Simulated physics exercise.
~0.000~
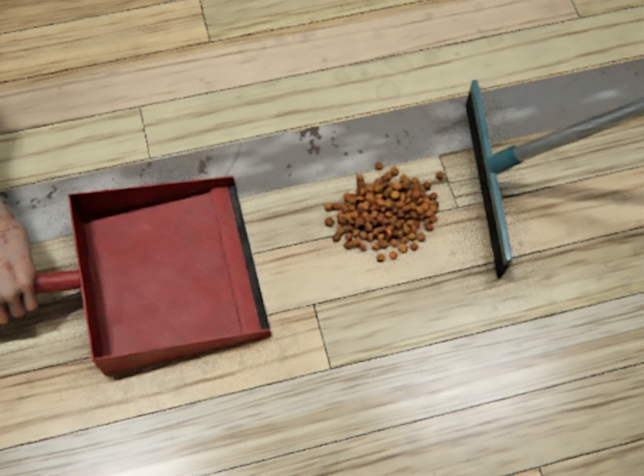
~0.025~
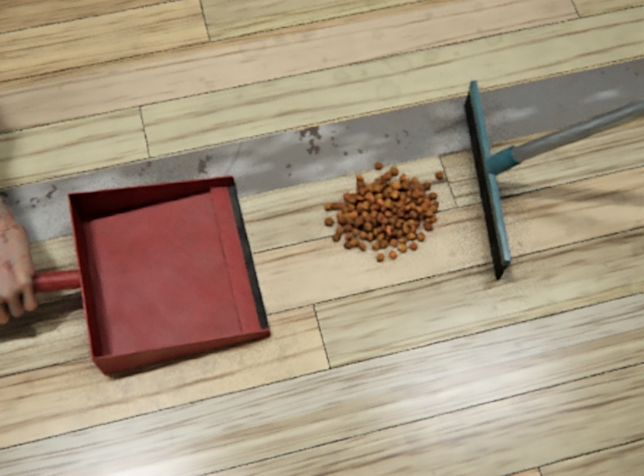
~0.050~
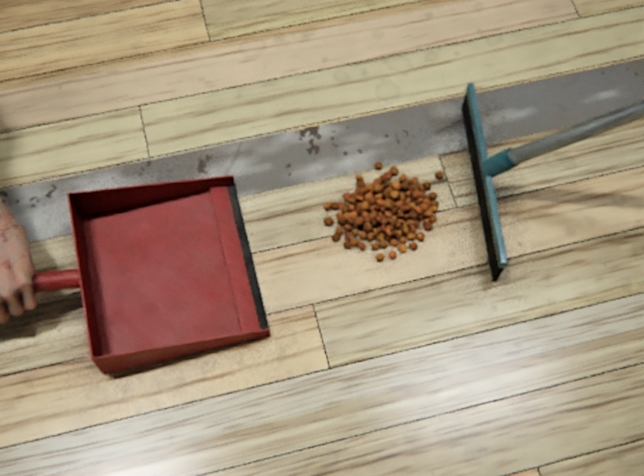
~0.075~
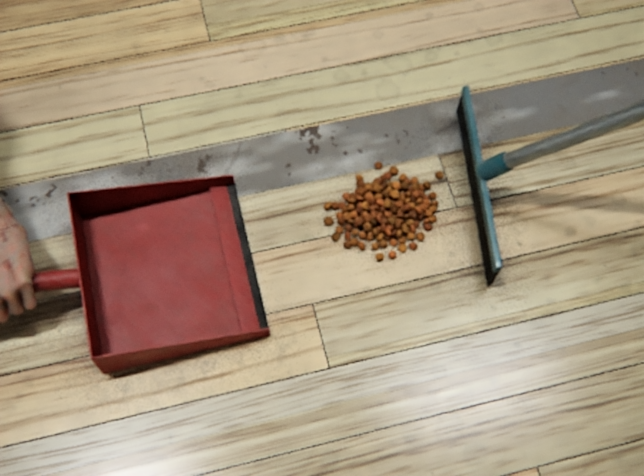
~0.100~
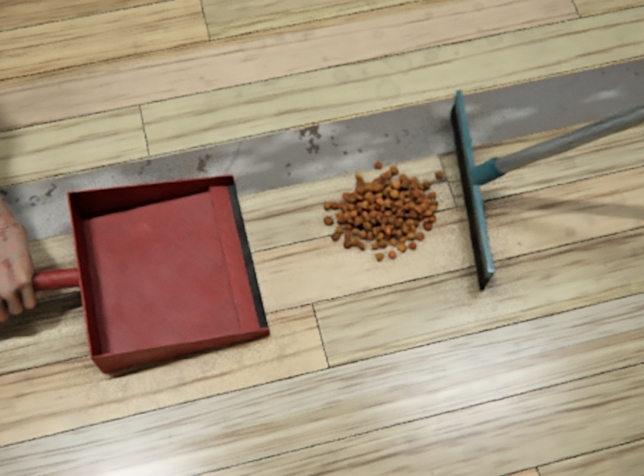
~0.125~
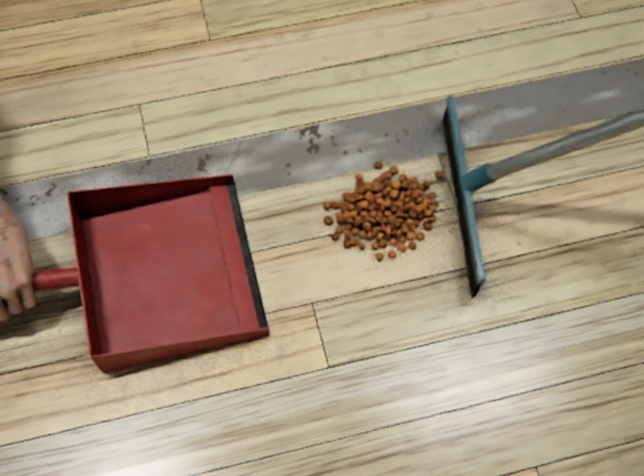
To begin with, a hand at the left holds a red dustpan on a wooden floor, with a small heap of brown kibble to its right and a teal blade on a pole beyond. The blade then slides a short way left and slightly downward, nearing the heap, while the dustpan and kibble stay still.
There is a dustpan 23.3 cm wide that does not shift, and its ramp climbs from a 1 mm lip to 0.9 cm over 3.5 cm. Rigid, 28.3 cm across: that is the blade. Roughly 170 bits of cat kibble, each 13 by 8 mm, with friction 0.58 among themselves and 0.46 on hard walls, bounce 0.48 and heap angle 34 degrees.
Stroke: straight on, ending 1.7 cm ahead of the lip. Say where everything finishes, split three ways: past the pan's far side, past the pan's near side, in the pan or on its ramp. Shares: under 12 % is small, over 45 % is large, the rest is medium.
Far side: A small share; near side: A small share; pan: A small share.
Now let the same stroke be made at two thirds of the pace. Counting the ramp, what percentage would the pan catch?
Then near 0 in a hundred.
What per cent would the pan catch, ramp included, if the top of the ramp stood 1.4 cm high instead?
Then about 0 per cent.
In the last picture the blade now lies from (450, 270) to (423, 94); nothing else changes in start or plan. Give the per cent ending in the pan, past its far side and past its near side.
Pan 45; far 15; near 0.
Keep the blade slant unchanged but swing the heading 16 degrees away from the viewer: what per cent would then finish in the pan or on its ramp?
I'd put it at close to 15 percent.
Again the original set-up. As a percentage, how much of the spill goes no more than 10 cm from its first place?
Around 10 per cent, give or take.
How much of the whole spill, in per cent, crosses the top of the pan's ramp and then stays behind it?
Estimate: Close to 0 per cent of the total.
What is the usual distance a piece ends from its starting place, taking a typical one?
Near 16 cm.
After 0.36 s, middle of the blade 17 cm from the lip; 0 % over the lip, far side 0 %, near side 0 %.
After 0.52 s, middle of the blade 8 cm from the lip; 0 % over the lip, far side 0 %, near side 0 %.
After 0.80 s, middle of the blade 4 cm from the lip; 0 % over the lip, far side 5 %, near side 5 %.
In the end, at 1.1 s, far side 5 %, near side 5 %, pan 0 %, in front of the lip or behind the blade 90 %.
